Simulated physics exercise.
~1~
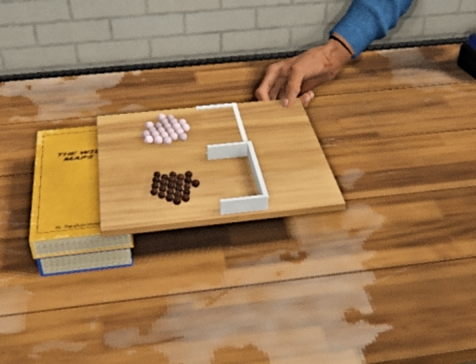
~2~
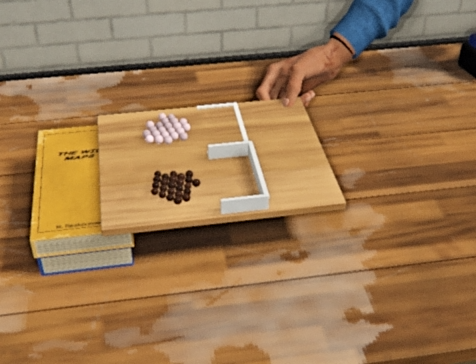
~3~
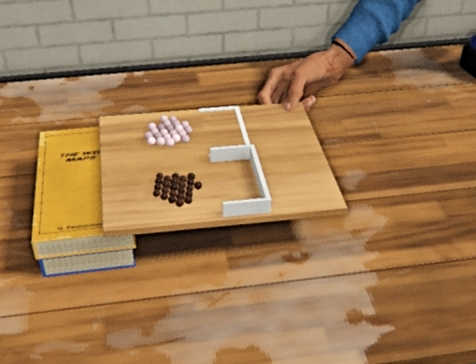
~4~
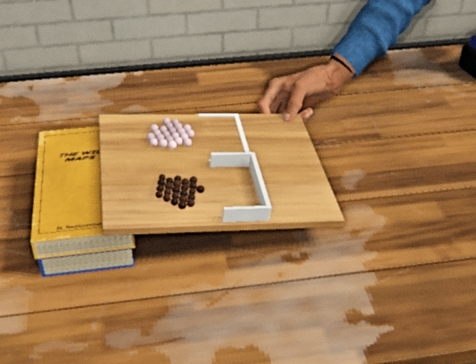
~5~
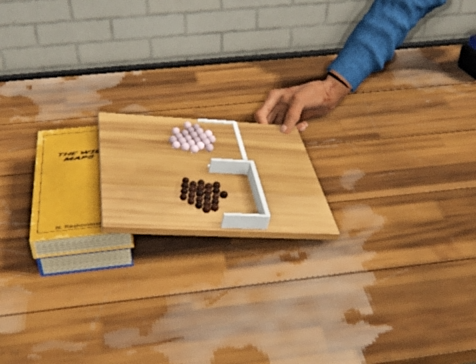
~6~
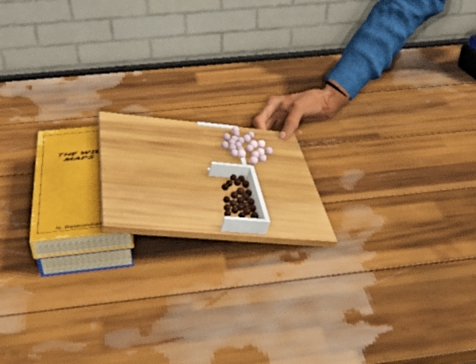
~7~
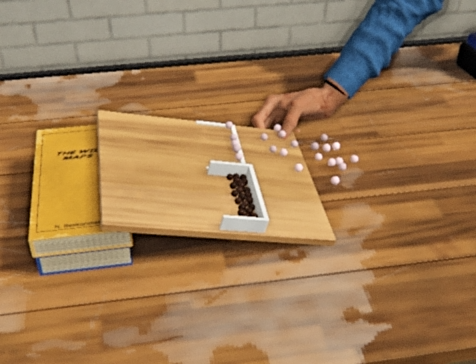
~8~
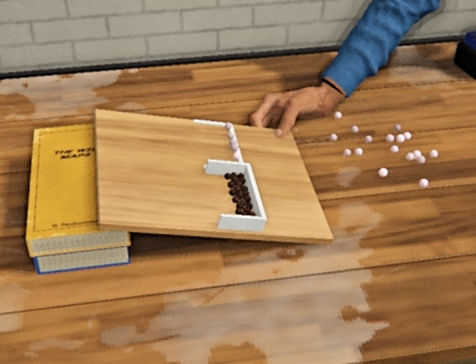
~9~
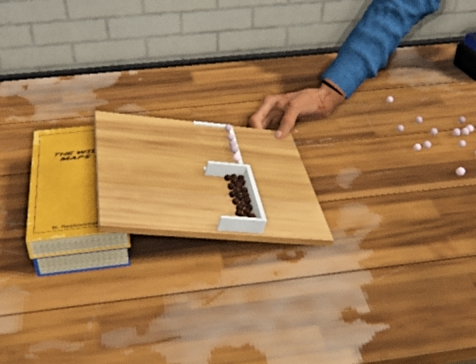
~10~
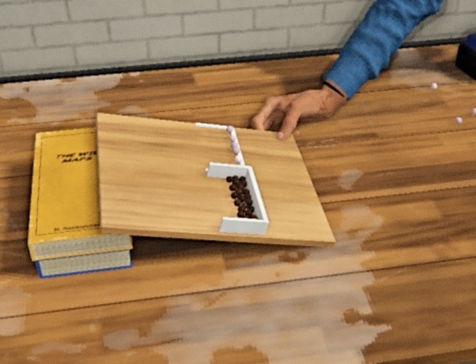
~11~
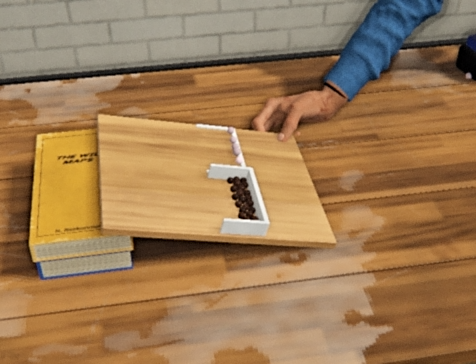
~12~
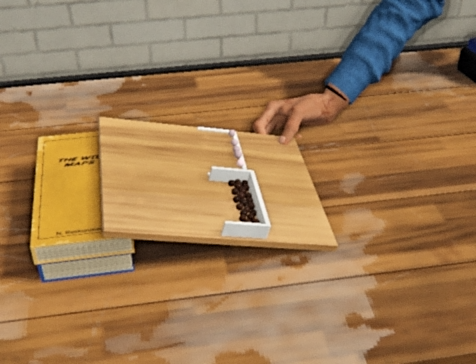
The footage shows a hand lowering one end of a wooden board propped on yellow books until both groups of small balls slide right; the dark ones gather behind their white bar, while most pale ones pass theirs, scatter across the table and roll out of view.
